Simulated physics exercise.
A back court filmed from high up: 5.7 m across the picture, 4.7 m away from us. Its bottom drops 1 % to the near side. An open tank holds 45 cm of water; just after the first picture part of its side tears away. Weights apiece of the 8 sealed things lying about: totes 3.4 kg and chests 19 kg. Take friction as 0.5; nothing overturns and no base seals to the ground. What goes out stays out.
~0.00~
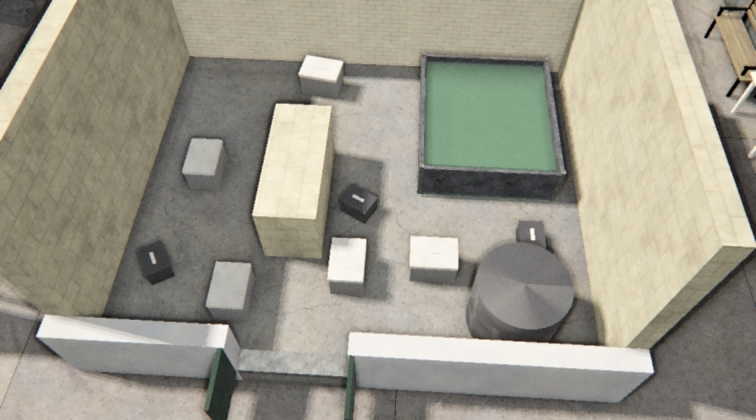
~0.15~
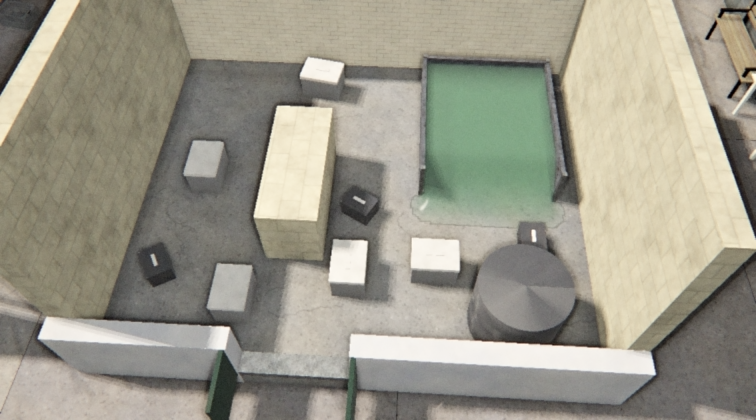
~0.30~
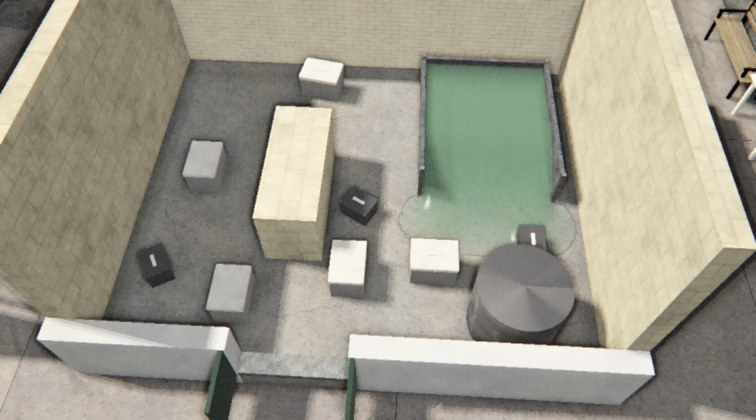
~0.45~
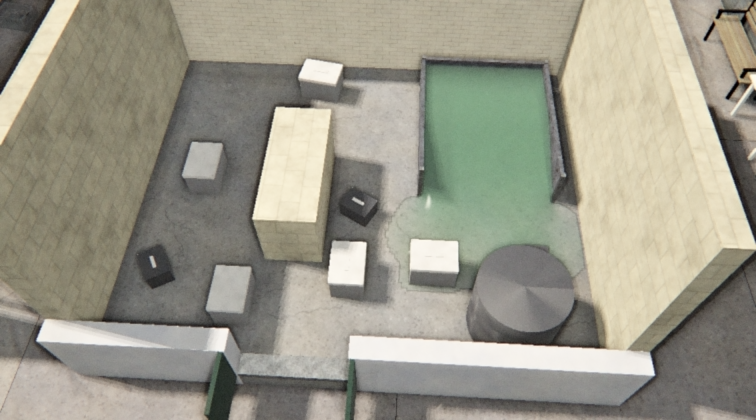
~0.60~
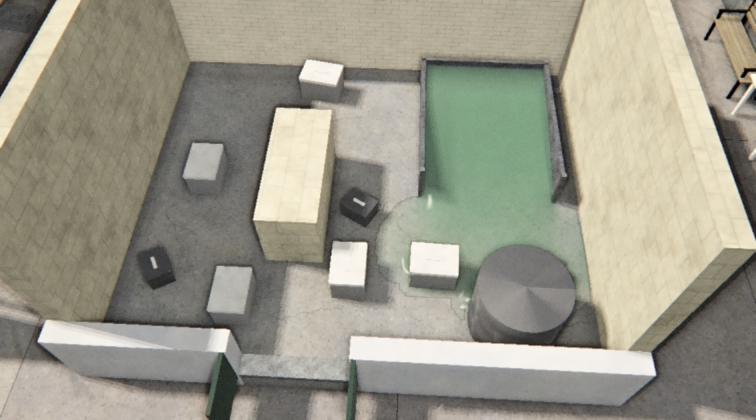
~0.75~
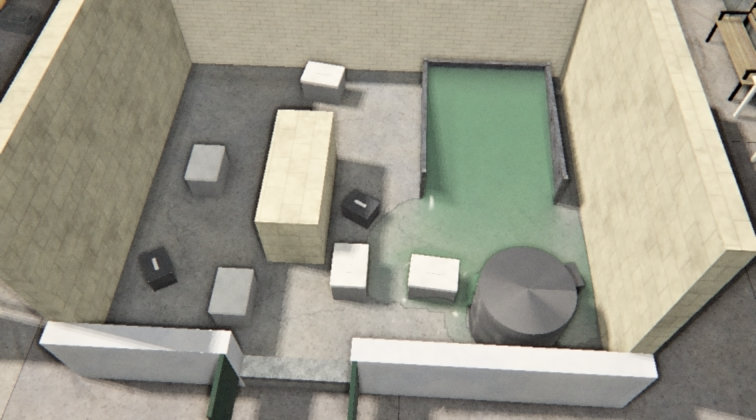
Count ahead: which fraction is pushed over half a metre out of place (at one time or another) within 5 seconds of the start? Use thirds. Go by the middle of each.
That comes to two thirds or more.
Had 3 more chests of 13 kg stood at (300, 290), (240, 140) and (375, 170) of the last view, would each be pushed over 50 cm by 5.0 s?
In that order: Over, under, short of it.
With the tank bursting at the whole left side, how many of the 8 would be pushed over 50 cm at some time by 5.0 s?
In that case 5 of them.
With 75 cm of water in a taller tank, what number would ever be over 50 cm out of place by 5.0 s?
In that case 7 of them.
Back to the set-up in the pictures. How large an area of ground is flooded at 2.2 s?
Some 10.5 m2.
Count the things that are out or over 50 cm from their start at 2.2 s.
I count 2.
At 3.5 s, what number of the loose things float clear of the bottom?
1 of them.
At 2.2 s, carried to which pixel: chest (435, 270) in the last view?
Near (318, 331).
After 1.1 s 2 of 8 are over 50 cm from their spots; 1 afloat.
After 2.2 s 2 of 8 are over 50 cm from their spots; 1 afloat.
After 3.5 s 4 of 8 are over 50 cm from their spots; 1 afloat.
After 5.0 s 6 of 8 are over 50 cm from their spots, and 6 have been at some point; 2 afloat.
